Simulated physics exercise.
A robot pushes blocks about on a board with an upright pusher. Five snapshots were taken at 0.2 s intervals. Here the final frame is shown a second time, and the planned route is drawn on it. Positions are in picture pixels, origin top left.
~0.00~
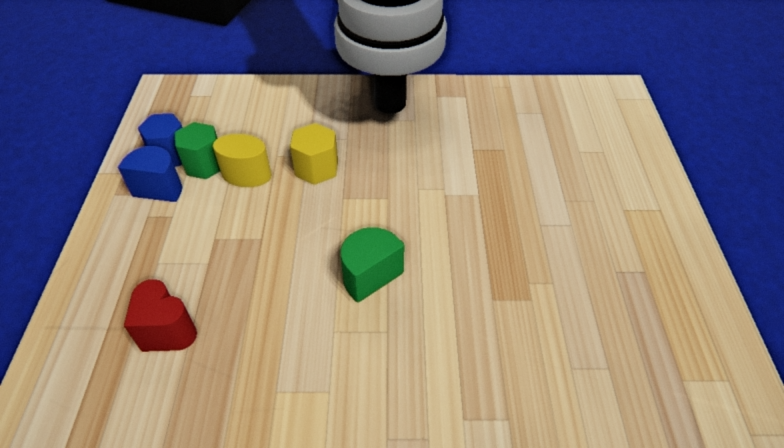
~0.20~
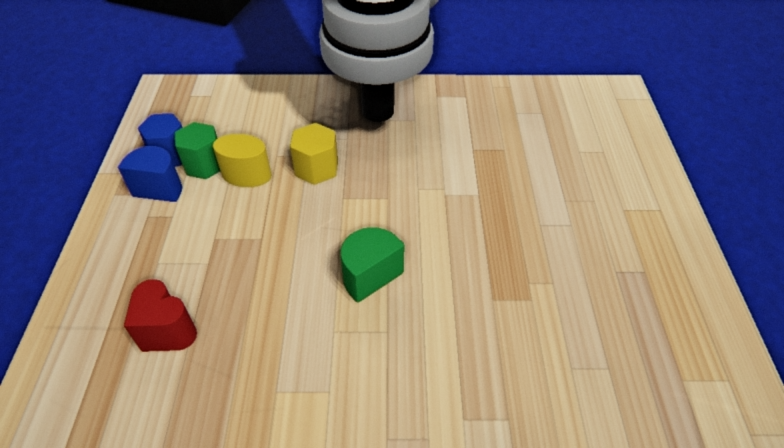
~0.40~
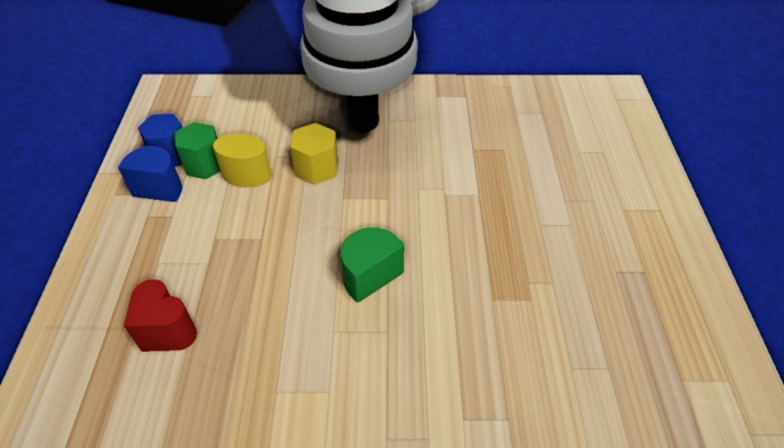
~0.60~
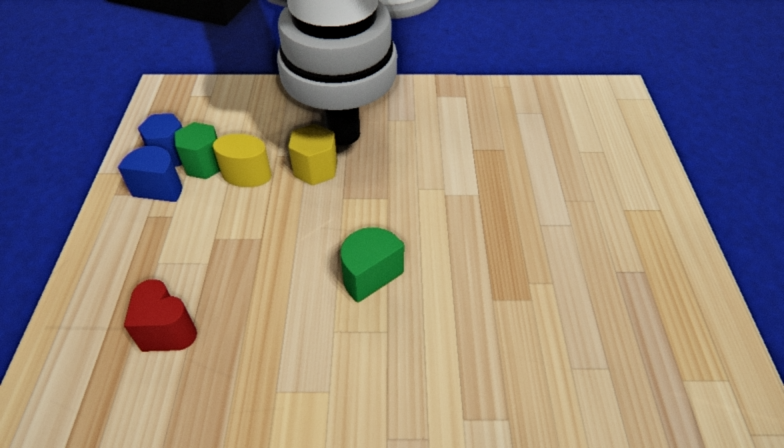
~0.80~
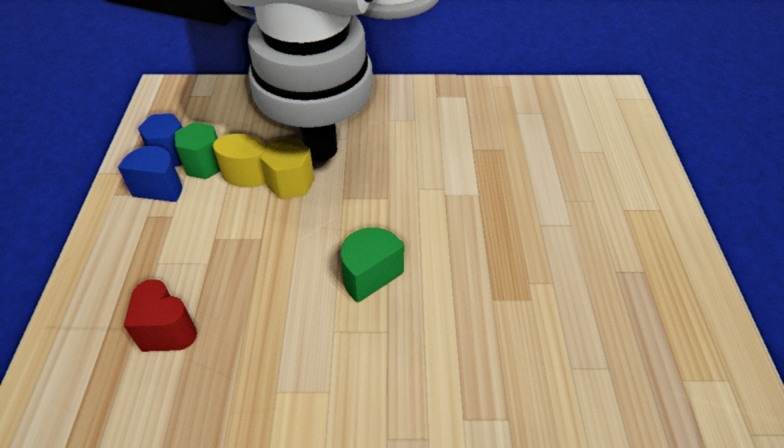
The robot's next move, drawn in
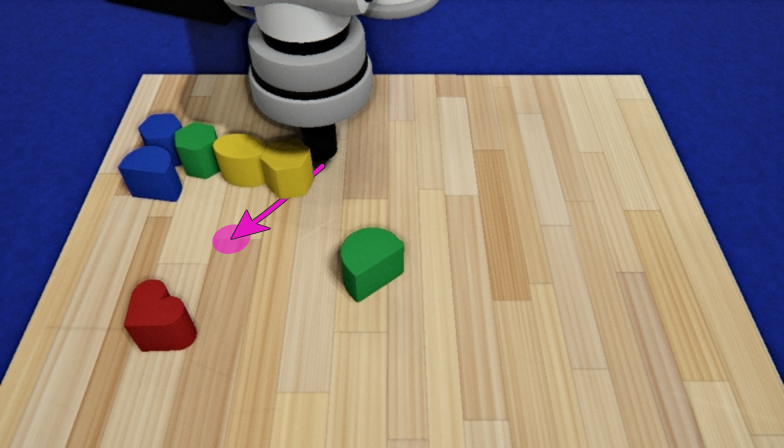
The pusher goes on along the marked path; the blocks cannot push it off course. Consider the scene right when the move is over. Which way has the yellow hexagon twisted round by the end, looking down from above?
The block turns clockwise.
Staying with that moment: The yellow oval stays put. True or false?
Answer: False.
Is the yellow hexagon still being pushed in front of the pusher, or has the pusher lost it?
At the end of the path, the pusher is still pushing the yellow hexagon ahead of it.
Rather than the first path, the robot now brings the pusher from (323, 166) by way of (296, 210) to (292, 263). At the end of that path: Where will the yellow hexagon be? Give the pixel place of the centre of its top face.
The spot you're after is about (247, 185) in the image.
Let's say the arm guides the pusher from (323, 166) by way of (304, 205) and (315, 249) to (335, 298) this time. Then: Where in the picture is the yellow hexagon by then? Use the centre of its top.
So, by the moment the path ends, you'll find the top centre of the yellow hexagon at (256, 179).
The line goes from (323, 166) via (281, 201), ending at (231, 239).
The first path, step by step. One third of the way, pusher (292, 174); yellow oval (224, 153), turned 50° clockwise; yellow hexagon (254, 178).
Two thirds of the way, pusher (260, 199); yellow oval (221, 154), turned 55° clockwise; yellow hexagon (216, 201), turned 25° clockwise.
At the end, pusher (226, 223); yellow oval (221, 154), turned 55° clockwise; yellow hexagon (176, 222), turned 35° clockwise.
